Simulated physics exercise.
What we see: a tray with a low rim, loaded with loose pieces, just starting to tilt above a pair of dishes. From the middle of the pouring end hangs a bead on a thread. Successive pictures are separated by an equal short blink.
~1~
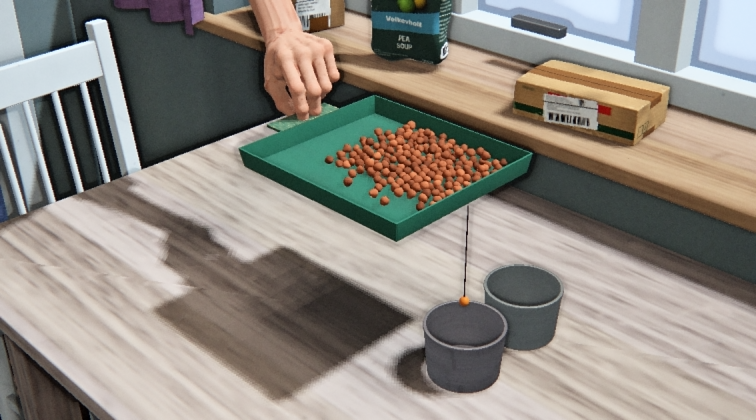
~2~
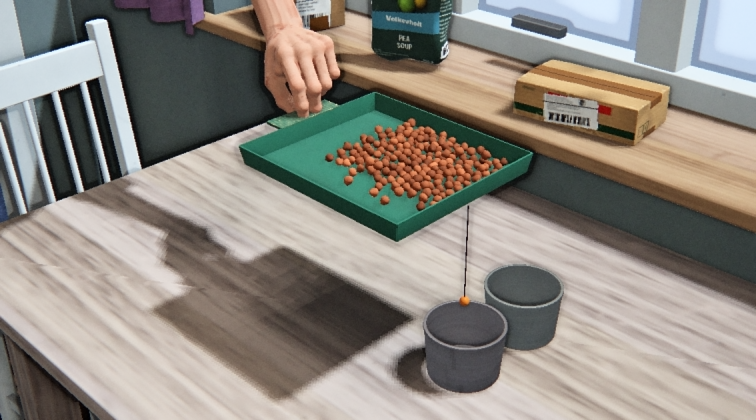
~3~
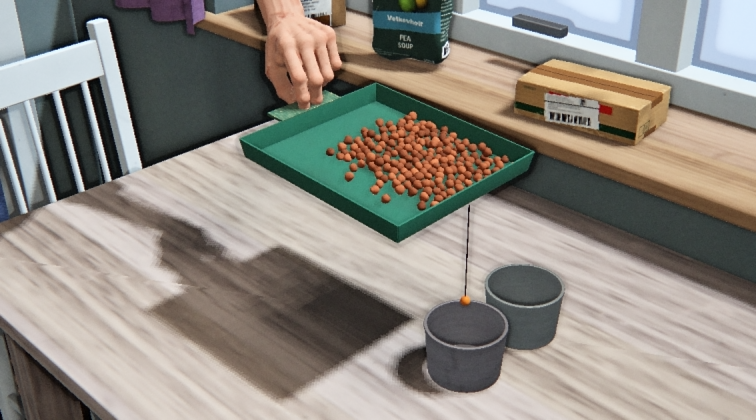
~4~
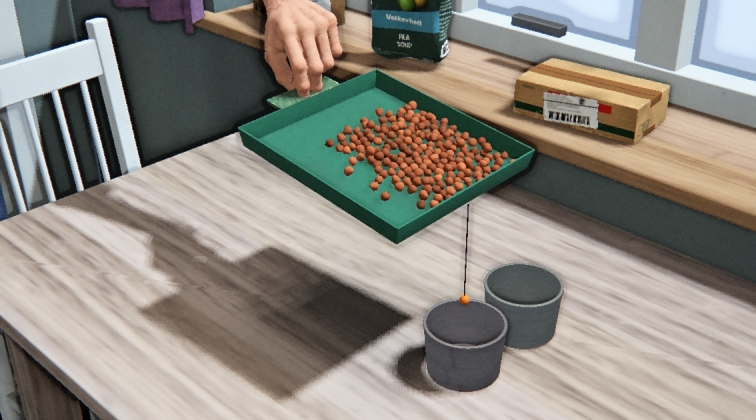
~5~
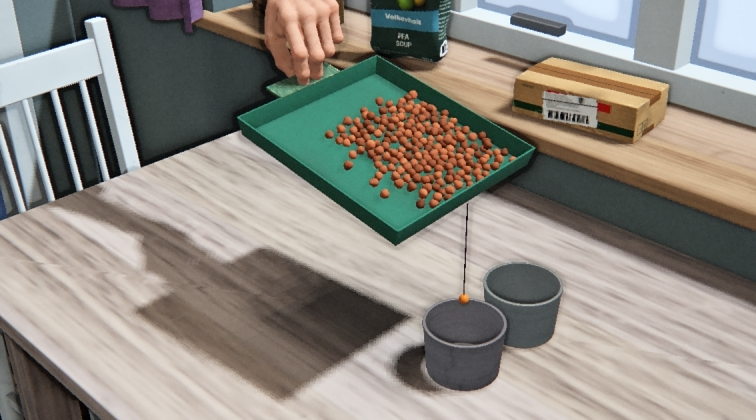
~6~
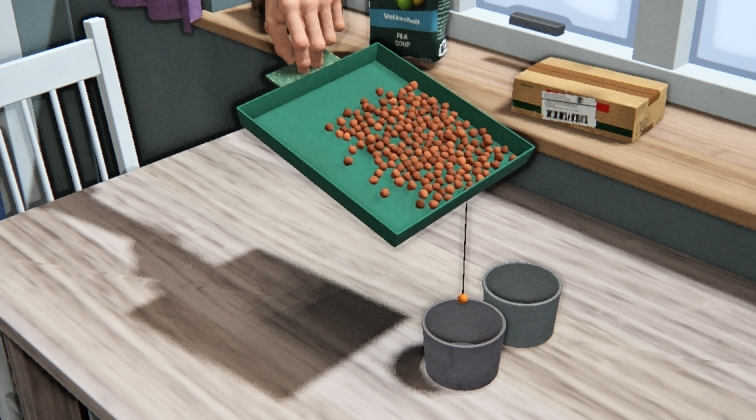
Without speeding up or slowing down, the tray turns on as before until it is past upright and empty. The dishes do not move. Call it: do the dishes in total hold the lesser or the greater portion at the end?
In total they hold the lesser portion.
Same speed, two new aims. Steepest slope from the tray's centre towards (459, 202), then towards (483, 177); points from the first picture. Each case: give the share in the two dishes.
About 20 %, then 60 %.
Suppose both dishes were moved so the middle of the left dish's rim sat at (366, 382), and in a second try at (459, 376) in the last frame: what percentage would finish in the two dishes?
Roughly 30% on the first try and 50% on the second.
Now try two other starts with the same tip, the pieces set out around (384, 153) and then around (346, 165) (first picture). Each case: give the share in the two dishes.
First about 10, then 10 per cent.
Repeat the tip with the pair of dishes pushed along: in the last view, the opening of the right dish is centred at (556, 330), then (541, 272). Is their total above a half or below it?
Well, a minority share the first time and a minority share the next.
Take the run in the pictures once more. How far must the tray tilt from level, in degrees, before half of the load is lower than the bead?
115°, roughly.
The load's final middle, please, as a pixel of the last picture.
About (477, 402).
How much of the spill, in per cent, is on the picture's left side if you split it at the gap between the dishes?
I'd put it at around 50 per cent.
Shortly afterwards, tray tipped steeply; the whole lot on the tray.
Next, tray tipped past a quarter turn; all but a few on the tray; only a few outside both; only a few in the air.
Some moments later, tray tipped past a quarter turn; a little in the left dish; the bulk outside both.
In the end, tray tipped past a quarter turn; a little in the left dish; none at all in the right dish; the bulk outside both.
